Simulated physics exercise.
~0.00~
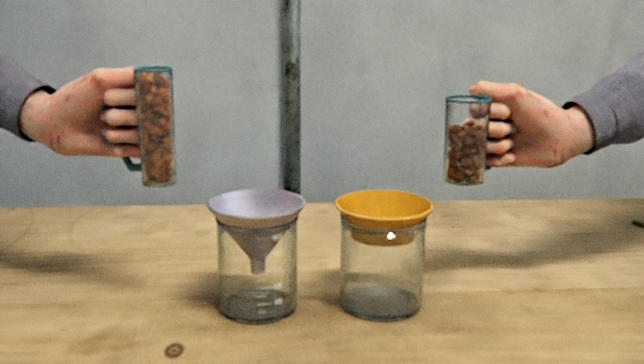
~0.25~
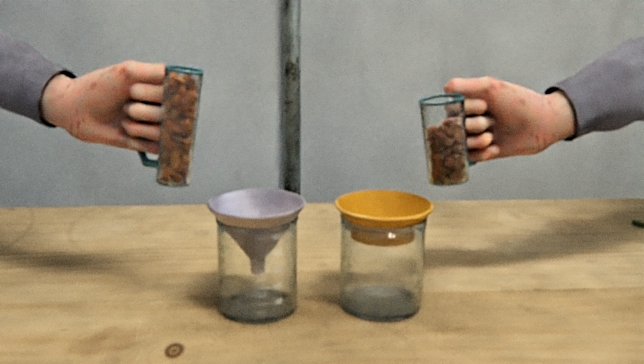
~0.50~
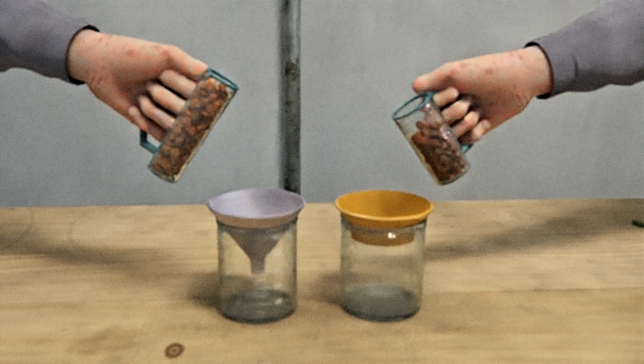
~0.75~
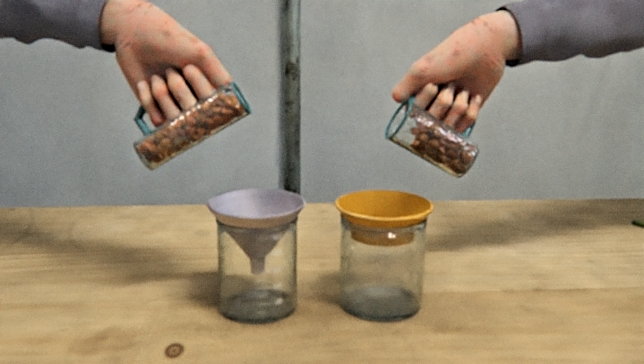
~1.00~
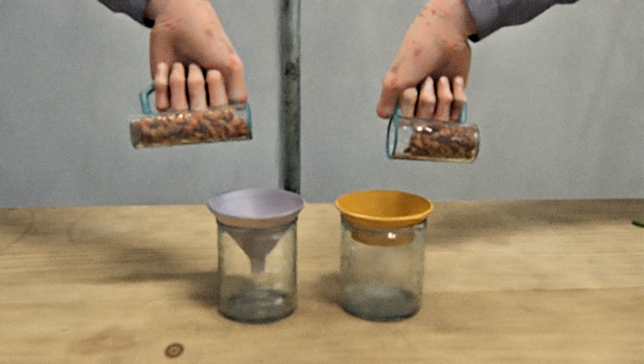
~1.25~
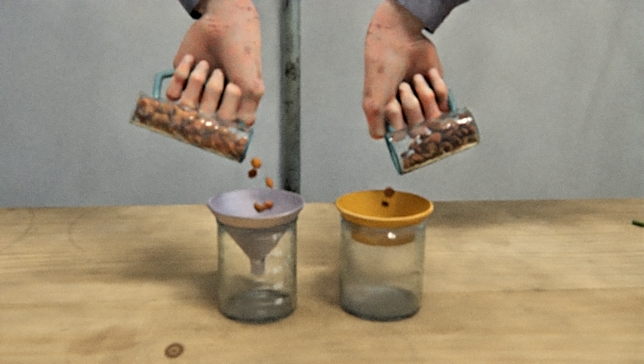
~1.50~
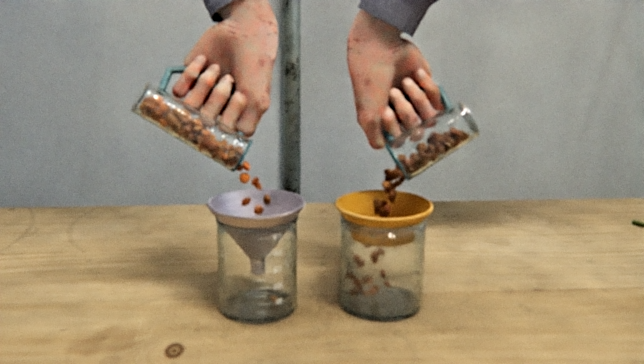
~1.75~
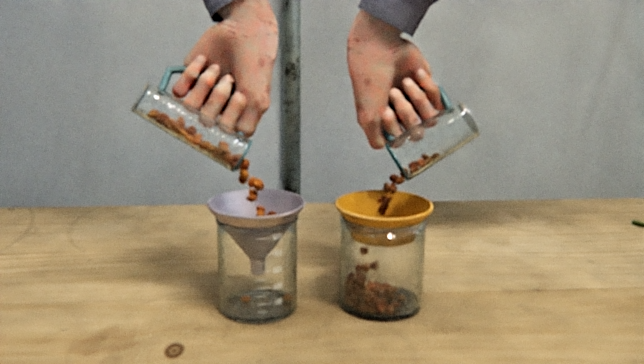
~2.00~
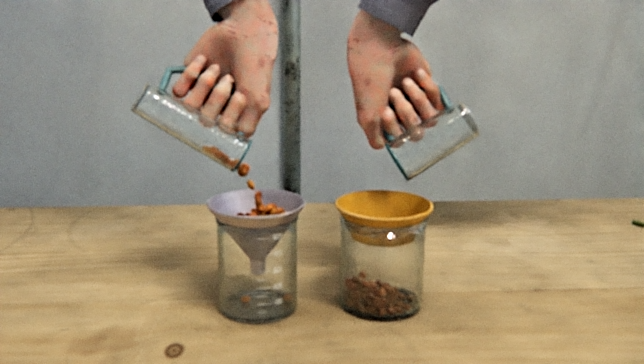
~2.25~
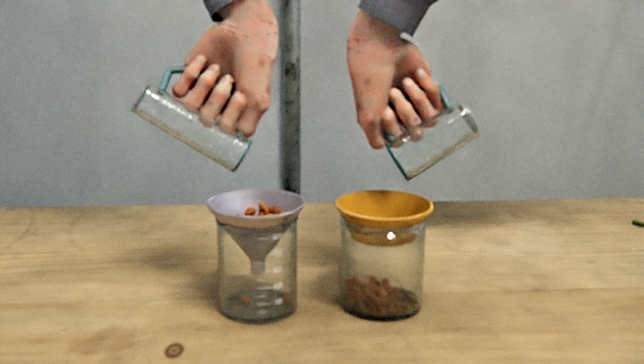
To begin with, two hands hold clear cups of small brown pieces upright above two glass jars, a pale purple funnel on the left jar and a yellow one on the right. The hands move inward and tip the cups until they lie on their sides. Pieces start to tumble out of both as they tilt further. On the right they drop through into the jar, while on the left they gather in the funnel. Finally both cups are empty, with the left pieces stuck in the purple funnel and the right ones heaped in the jar.
